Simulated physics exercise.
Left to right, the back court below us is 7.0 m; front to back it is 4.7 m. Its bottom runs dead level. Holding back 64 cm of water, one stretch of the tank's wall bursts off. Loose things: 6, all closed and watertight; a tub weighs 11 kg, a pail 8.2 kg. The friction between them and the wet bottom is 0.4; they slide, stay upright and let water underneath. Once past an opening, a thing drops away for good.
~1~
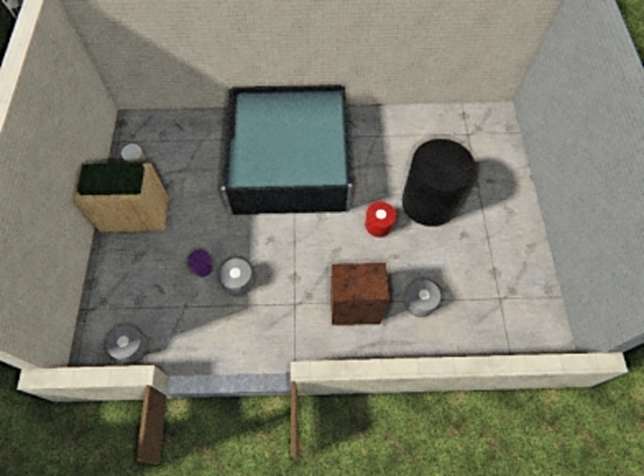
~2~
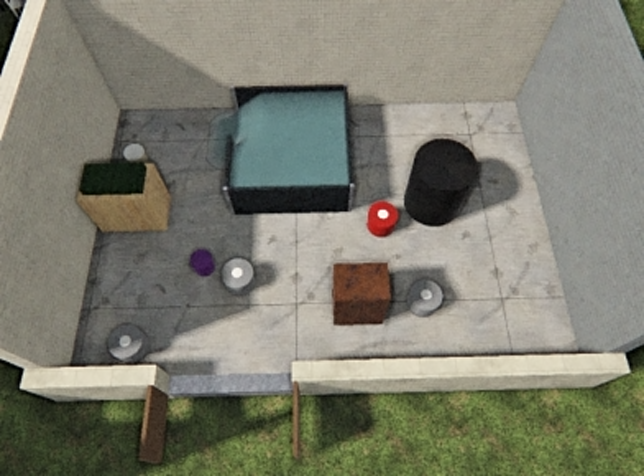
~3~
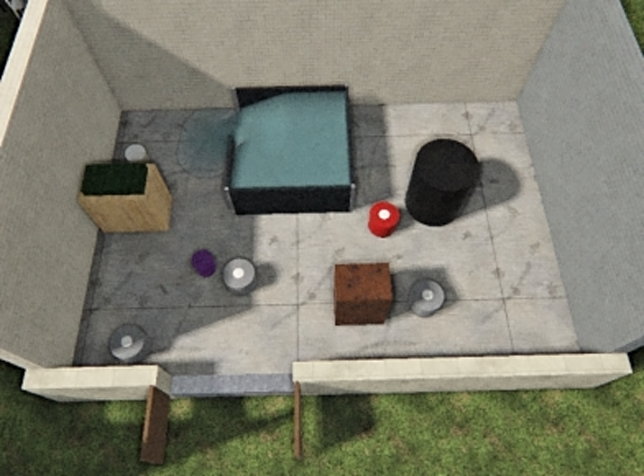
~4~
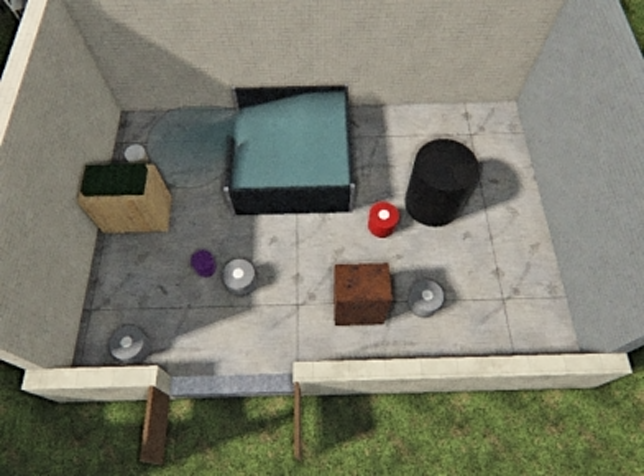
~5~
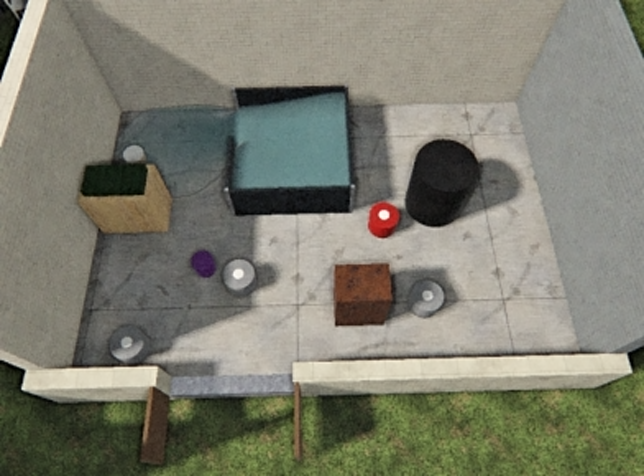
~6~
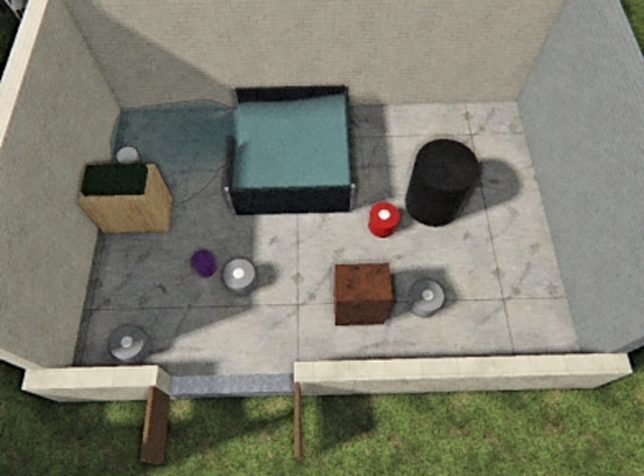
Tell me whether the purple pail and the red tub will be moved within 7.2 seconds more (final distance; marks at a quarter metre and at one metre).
In short: Purple pail carried a long way, red tub effectively unmoved.
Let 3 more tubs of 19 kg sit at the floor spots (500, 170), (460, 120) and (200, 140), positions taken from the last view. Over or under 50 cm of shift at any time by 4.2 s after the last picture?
First within, then within, then beyond.
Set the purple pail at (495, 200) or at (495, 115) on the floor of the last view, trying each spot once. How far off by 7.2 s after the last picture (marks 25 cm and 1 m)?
From the first place it is barely disturbed; from the second it is barely disturbed.
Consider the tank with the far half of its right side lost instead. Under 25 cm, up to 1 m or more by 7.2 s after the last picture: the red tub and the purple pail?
Under that change the red tub would drift slightly and the purple pail would sit tight.
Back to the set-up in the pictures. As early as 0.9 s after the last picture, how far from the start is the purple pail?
By then it has shifted roughly 0 cm.
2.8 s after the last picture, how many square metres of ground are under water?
Near 15 m2 in all.
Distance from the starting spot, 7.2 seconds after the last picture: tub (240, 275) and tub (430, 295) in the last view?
Lab note - net shifts in order: 120 cm; 0 cm.
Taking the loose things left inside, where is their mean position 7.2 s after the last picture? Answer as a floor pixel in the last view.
Mean position: Approximately (328, 280).
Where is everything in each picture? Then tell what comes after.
The purple pail at (199, 260) rests on the ground; the red tub at (381, 214), on the bottom; water covers 3.4 m2; 0 of 6 have shifted, in the first picture.
The purple pail at (201, 259), on the bottom; the red tub at (383, 214) rests on the ground; 4.0 m2 under water; 0 of 6 have shifted, in the second picture.
The purple pail at (202, 260), on the bottom; the red tub at (384, 215) rests on the ground; 4.7 m2 under water; 0 of 6 have shifted, in the third picture.
The purple pail at (202, 260) rests on the ground; the red tub at (384, 215) rests on the ground; water covers 5.6 m2; 0 of 6 have shifted, in the fourth picture.
The purple pail at (202, 260) rests on the ground; the red tub at (384, 215) rests on the ground; water covers 6.4 m2; 0 of 6 have shifted, in the fifth picture.
The purple pail at (202, 260) rests on the ground; the red tub at (384, 215), on the bottom; water covers 6.8 m2; 1 of 6 have shifted, in the sixth picture.
Then, 0.9 s after the last picture the purple pail is near (202, 260), 0.0 m from its start, aground; the red tub is near (384, 215), 0.0 m from its start, aground; 0 of 6 are out; 1 afloat.
Then, 2.8 s after the last picture the purple pail is near (195, 277), 0.3 m from its start, aground; the red tub is near (384, 215), 0.0 m from its start, aground; 0 of 6 are out; 1 afloat.
Then, 4.8 s after the last picture the purple pail is near (178, 339), 1.2 m from its start, aground; the red tub is near (384, 215), 0.0 m from its start, aground; 0 of 6 are out; 2 afloat.
Then, 7.2 s after the last picture the purple pail has gone out; the red tub is near (384, 215), 0.0 m from its start, aground; 2 of 6 are out; 0 afloat.
